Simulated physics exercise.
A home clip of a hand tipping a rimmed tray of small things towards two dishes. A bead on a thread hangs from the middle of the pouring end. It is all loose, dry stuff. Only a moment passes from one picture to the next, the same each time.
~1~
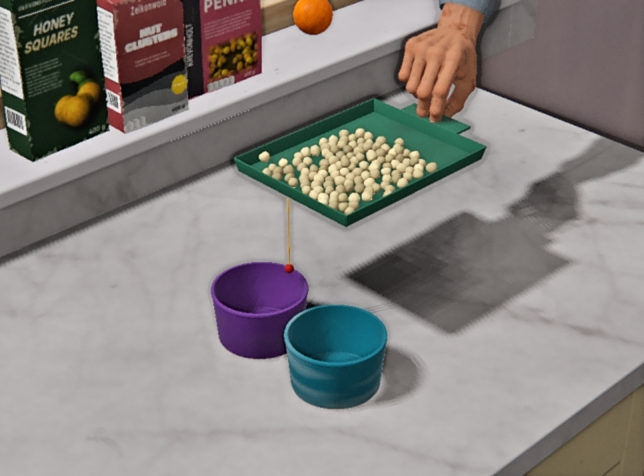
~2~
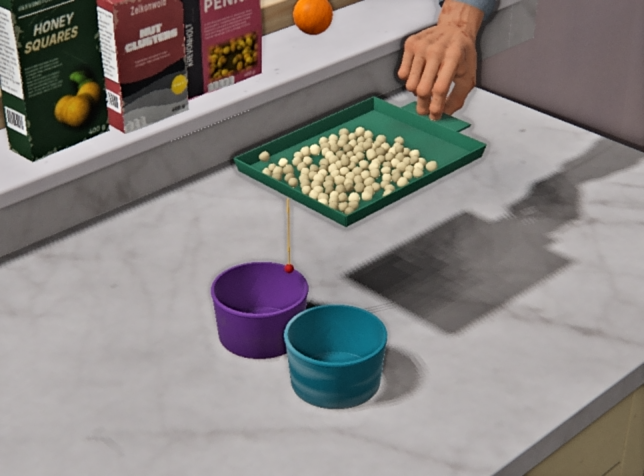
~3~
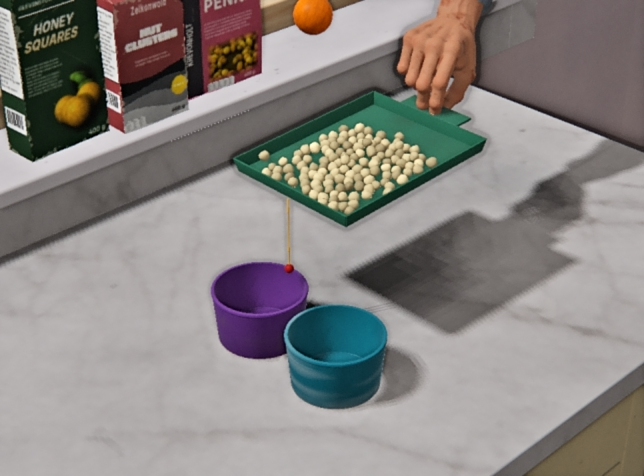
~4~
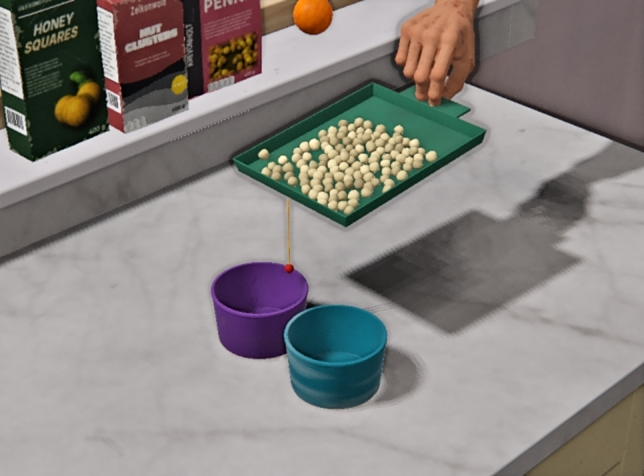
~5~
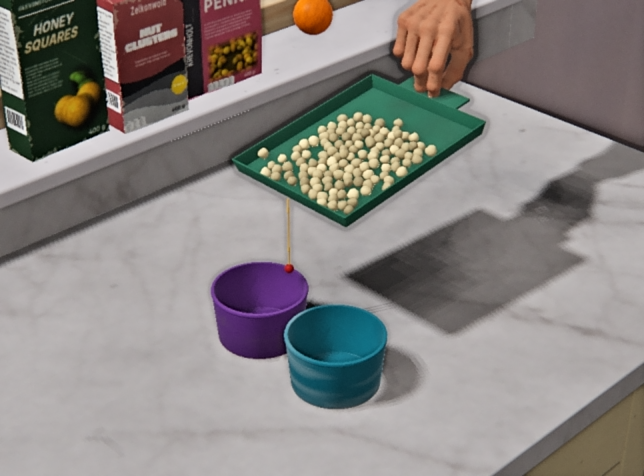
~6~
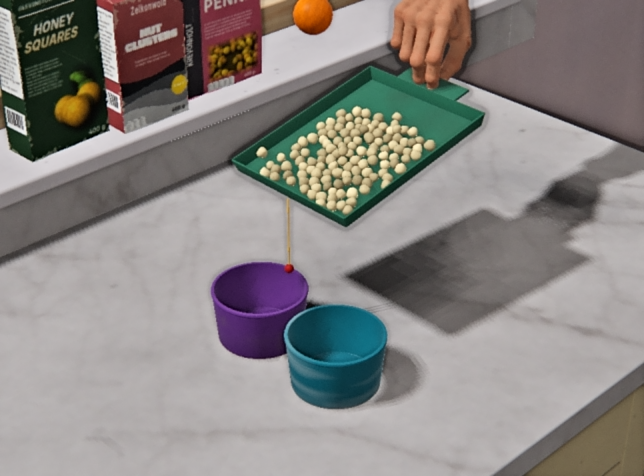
To begin with, a hand holds a green rimmed tray of small, pale round nuts level above a purple dish and a teal dish on a marble counter, a red bead hanging from its near edge. The hand then gradually tilts the tray slightly toward the dishes, while the nuts stay bunched together.
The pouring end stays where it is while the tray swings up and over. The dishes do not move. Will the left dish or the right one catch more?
More goes to the left-hand dish.
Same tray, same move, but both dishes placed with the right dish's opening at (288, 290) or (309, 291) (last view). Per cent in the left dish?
First some 10, then 0 per cent.
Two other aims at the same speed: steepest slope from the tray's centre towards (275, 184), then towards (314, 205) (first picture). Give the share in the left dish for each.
In turn 40 and 30 in a hundred.
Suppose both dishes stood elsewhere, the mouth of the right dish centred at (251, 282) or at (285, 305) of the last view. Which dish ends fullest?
One: The right one. Two: Right.
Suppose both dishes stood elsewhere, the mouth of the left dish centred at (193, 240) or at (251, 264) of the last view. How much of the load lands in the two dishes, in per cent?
Near 40 % and 40 %.
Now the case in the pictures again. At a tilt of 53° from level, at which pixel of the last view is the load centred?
Near (311, 157).
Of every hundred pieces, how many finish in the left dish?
Close to 50 per cent.
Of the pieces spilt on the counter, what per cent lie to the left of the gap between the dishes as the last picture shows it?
Near 100 %.
Just after the last frame, tray tipped steeply; every one on the tray.
A moment on, tray tipped right over; the larger part on the tray; roughly a quarter in the air.
Further on, tray tipped past a quarter turn; roughly a quarter in the right dish; roughly half in the left dish; roughly a third outside both.
When it is over, tray tipped past a quarter turn; roughly a quarter in the right dish; roughly half in the left dish; roughly a third outside both.
